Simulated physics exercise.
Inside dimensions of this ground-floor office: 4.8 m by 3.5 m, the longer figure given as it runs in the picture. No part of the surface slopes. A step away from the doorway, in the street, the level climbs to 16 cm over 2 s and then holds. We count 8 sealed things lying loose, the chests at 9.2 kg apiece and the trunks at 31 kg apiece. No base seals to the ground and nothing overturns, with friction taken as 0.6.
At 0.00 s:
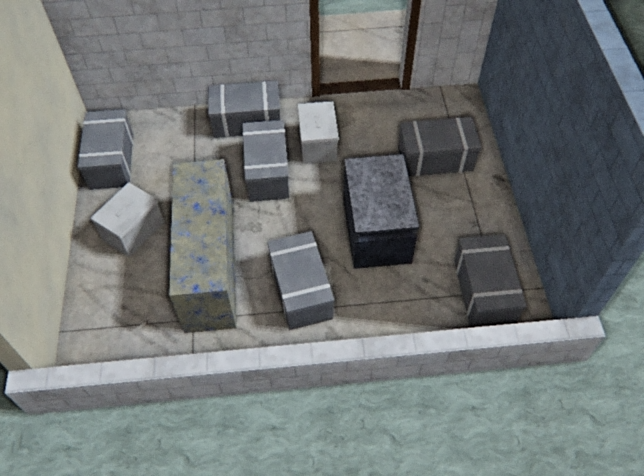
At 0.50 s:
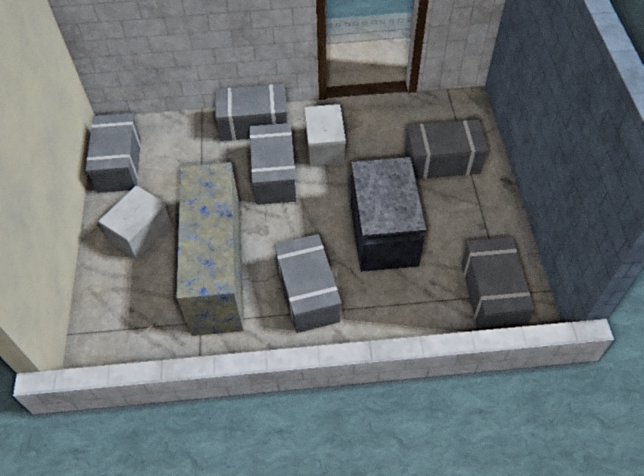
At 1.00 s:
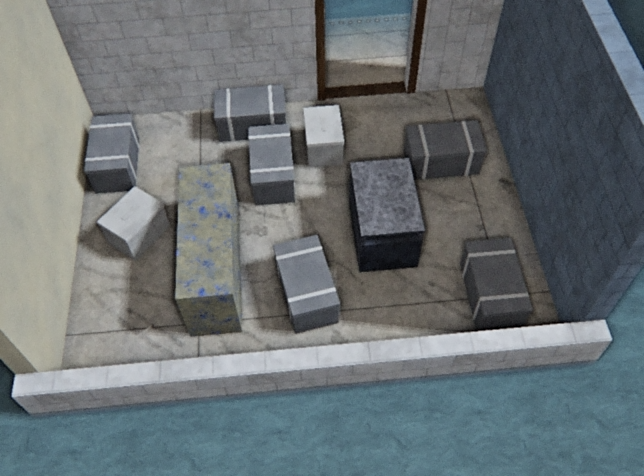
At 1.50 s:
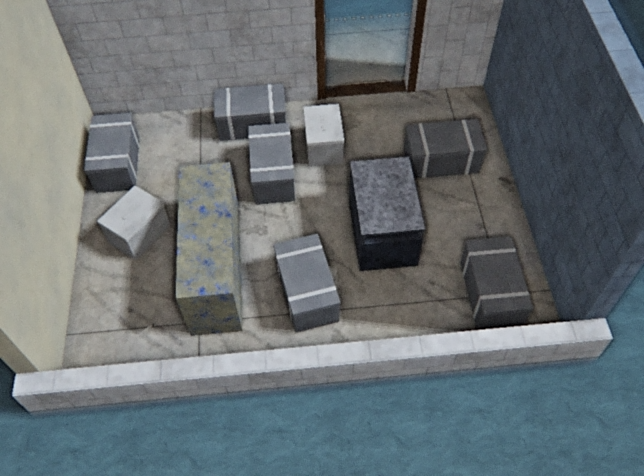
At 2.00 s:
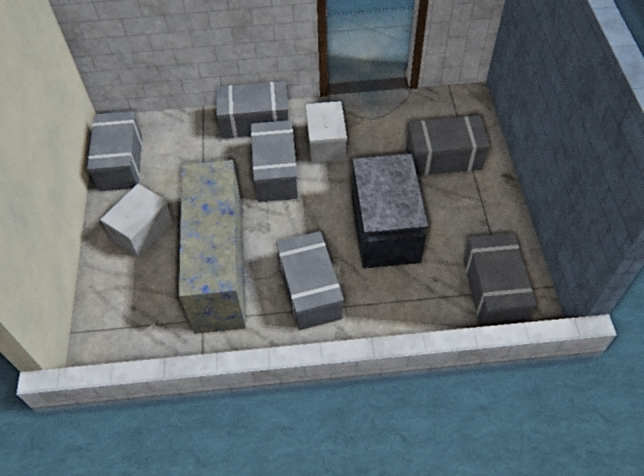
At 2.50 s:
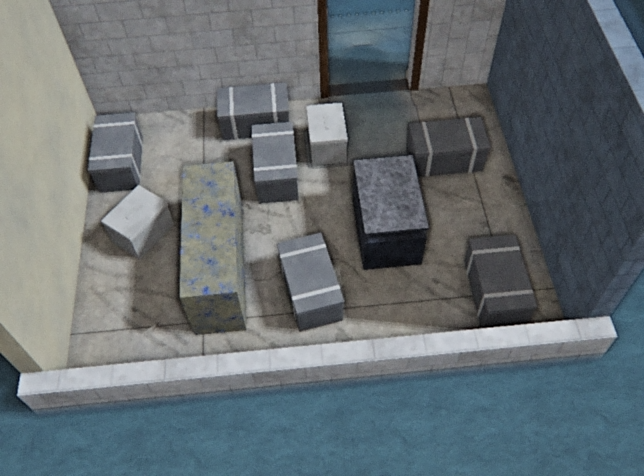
The footage shows a walled room holding several grey strapped boxes, pale blocks and a tall speckled block, all staying in place, while blue water outside reaches the doorway at the back and a thin patch spreads onto the floor.
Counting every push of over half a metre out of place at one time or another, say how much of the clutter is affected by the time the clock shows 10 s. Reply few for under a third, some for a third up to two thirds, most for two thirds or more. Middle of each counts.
Few.
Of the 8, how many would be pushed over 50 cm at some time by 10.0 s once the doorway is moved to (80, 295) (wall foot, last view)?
Result: 1 of them.
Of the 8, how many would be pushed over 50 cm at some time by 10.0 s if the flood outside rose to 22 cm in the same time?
In that case the number is 3.
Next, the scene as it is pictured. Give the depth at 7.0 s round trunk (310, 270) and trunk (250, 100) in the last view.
Around 4 cm and 3 cm.
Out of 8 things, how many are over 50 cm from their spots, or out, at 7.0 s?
At that moment it comes to 1.
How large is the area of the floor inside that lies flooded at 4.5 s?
Somewhere around 6.5 m2, roughly.
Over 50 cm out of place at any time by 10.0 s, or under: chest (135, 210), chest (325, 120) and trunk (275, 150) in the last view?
Result, in order: Stayed within / exceeded / stayed within.
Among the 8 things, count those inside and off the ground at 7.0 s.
Tally: 1 of them.
After 3.5 s 0 of 8 are over 50 cm from their spots; 0 afloat.
After 4.5 s 0 of 8 are over 50 cm from their spots; 1 afloat.
After 7.0 s 1 of 8 are over 50 cm from their spots; 1 afloat.
After 10.0 s 1 of 8 are over 50 cm from their spots, and 1 have been at some point; 0 afloat.
